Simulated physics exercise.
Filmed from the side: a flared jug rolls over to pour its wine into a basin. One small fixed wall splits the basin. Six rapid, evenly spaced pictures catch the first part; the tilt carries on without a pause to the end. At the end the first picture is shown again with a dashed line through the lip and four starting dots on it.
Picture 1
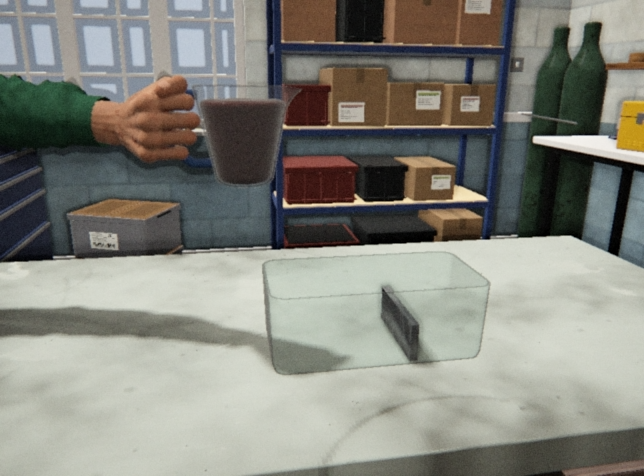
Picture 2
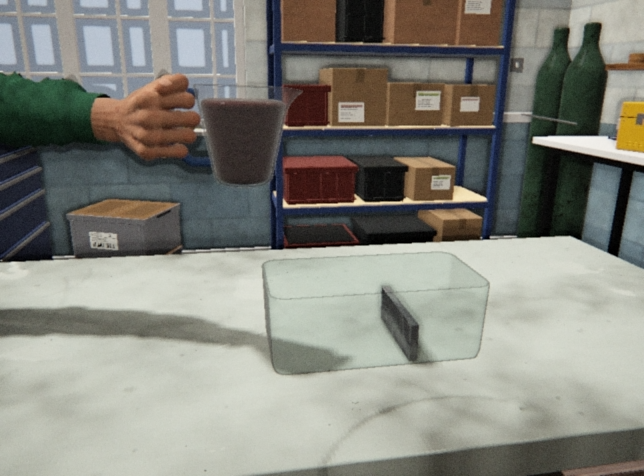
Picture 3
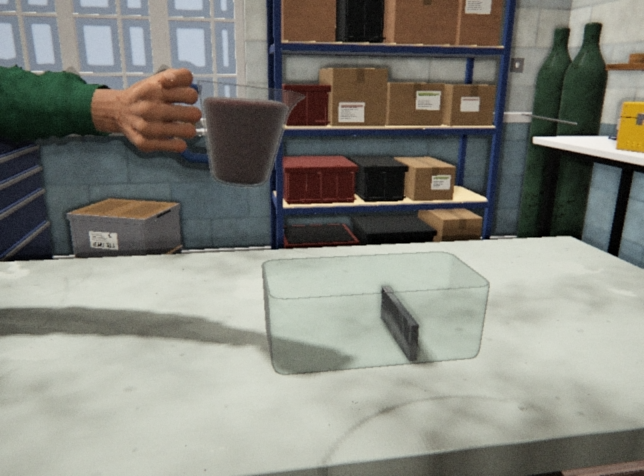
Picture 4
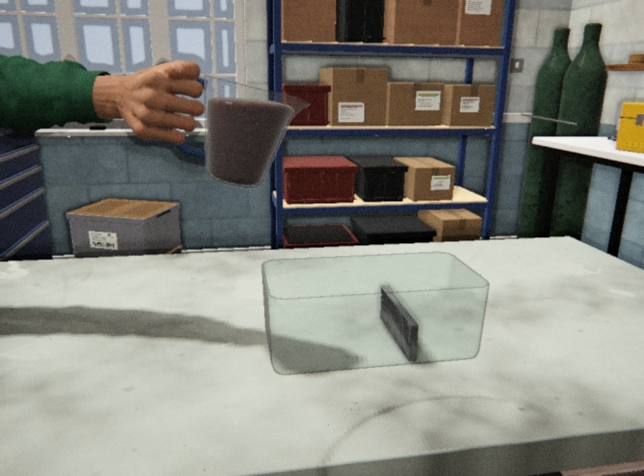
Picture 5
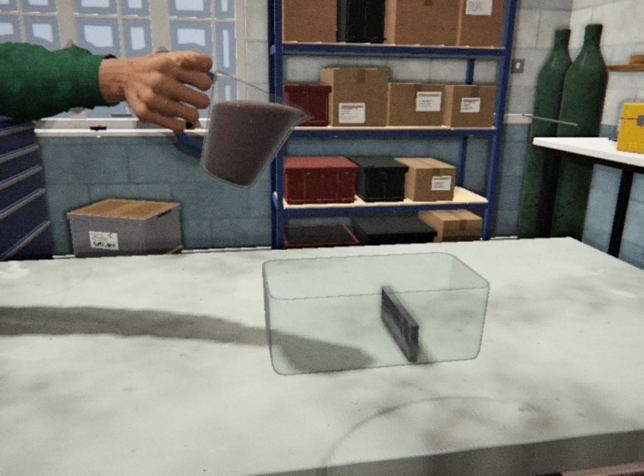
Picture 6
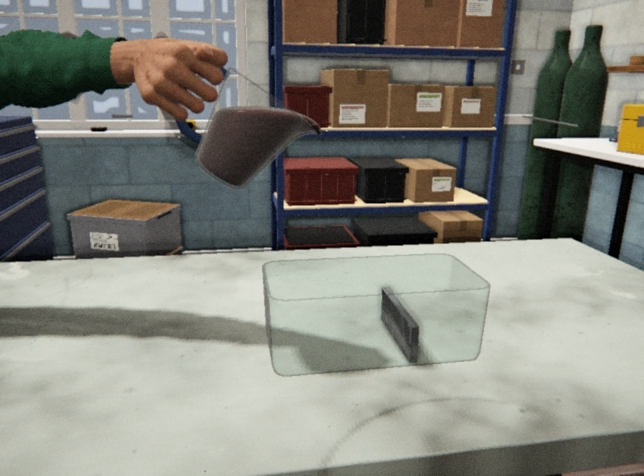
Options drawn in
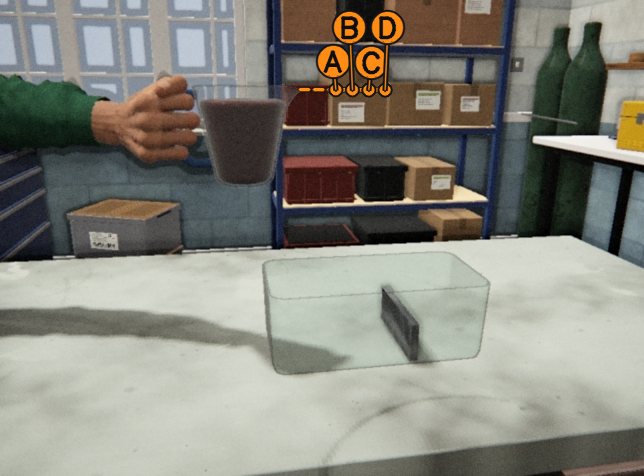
A hand in a green sleeve tilting a jug of dark wine rightward above a clear basin until wine reaches over the lip.
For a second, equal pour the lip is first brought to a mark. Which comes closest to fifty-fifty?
The answer is dot C.
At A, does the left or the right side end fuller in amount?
The left one.
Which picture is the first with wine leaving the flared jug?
Picture 6.
In orange, A at (335, 89); B at (352, 89); C at (368, 89); D at (385, 90).
Choosing A, about 80 % ends left of the wall and 10 % right of it; 9 % is lost outside.
Choosing B, about 67 % ends left of the wall and 27 % right of it; 6 % is lost outside.
Choosing C, about 50 % ends left of the wall and 46 % right of it; 4 % is lost outside.
Choosing D, about 33 % ends left of the wall and 62 % right of it; 6 % is lost outside.
